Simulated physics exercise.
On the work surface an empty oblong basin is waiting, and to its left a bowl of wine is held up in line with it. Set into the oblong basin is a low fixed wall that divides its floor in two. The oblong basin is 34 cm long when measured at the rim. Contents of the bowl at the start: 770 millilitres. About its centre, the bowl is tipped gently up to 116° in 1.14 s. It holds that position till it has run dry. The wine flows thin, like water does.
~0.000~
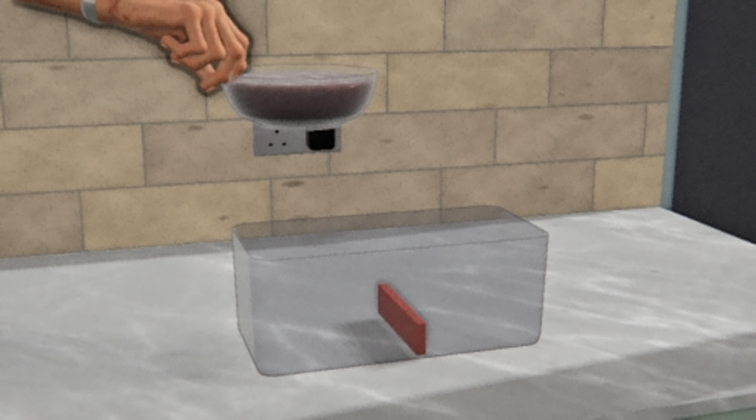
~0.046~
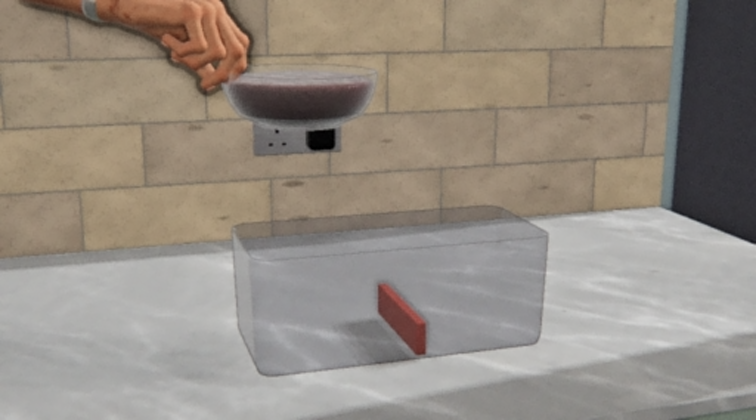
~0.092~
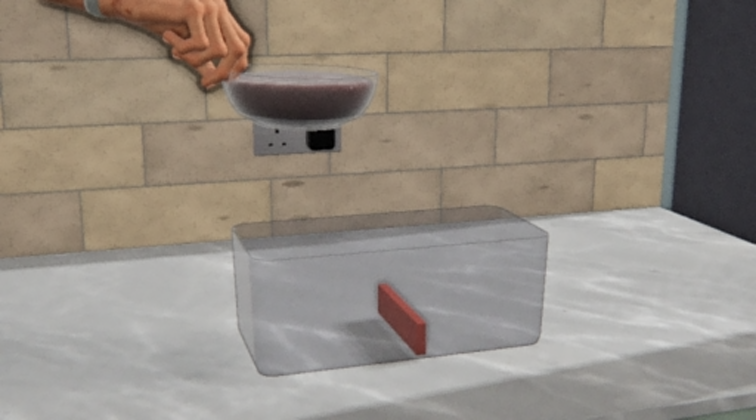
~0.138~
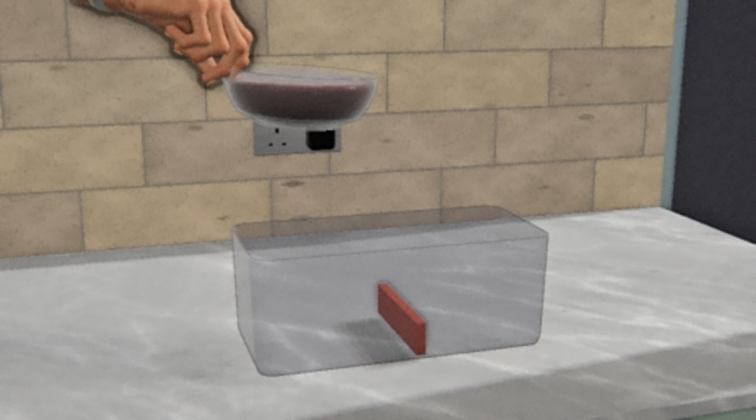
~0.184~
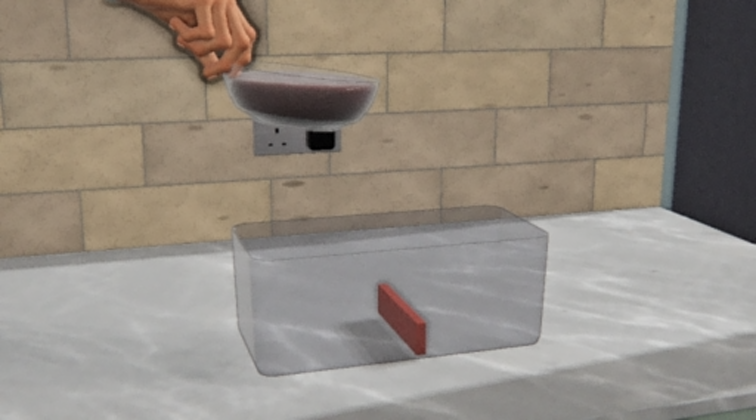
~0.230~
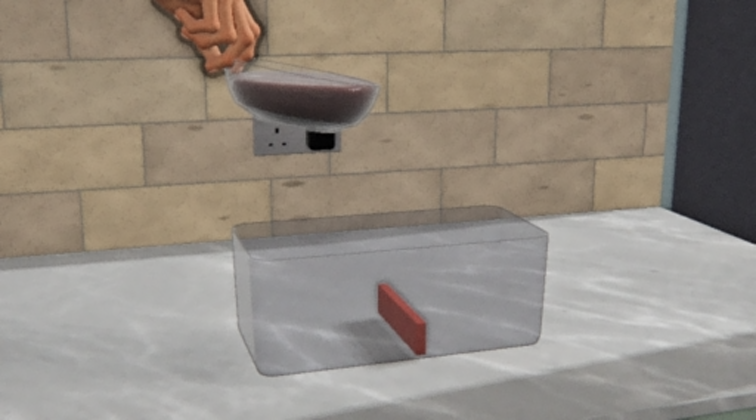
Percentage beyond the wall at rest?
72 per cent.
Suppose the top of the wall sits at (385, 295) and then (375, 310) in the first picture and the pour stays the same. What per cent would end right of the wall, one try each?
85 per cent first, 80 per cent second.
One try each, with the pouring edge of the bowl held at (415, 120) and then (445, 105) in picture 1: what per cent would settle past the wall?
Try 1: 85 %; try 2: 80 %.
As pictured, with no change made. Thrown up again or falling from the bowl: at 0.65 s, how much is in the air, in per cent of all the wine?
About 44 per cent.
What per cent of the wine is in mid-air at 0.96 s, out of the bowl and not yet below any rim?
Near 3 per cent, I'd say.
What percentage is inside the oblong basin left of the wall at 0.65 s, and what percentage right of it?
Lab note: Left near 2 %, right near 30.
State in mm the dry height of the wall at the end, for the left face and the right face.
Left 30 mm, right 12 mm.
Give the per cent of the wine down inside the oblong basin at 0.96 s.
Reading: Approx. 98 %.
After 0.65 s the tilt is 71° and 22 per cent is still to pour, 2 is left of the wall and 31 right of it.
After 0.96 s the tilt is 109° and 0 per cent is still to pour, 25 is left of the wall and 72 right of it.
After 1.29 s the tilt is 116° and 0 per cent is still to pour, 27 is left of the wall and 72 right of it.
After 1.64 s the tilt is 116° and 0 per cent is still to pour, 27 is left of the wall and 72 right of it.
In the end 27 per cent lies left of the wall, 72 right of it and 1 outside.
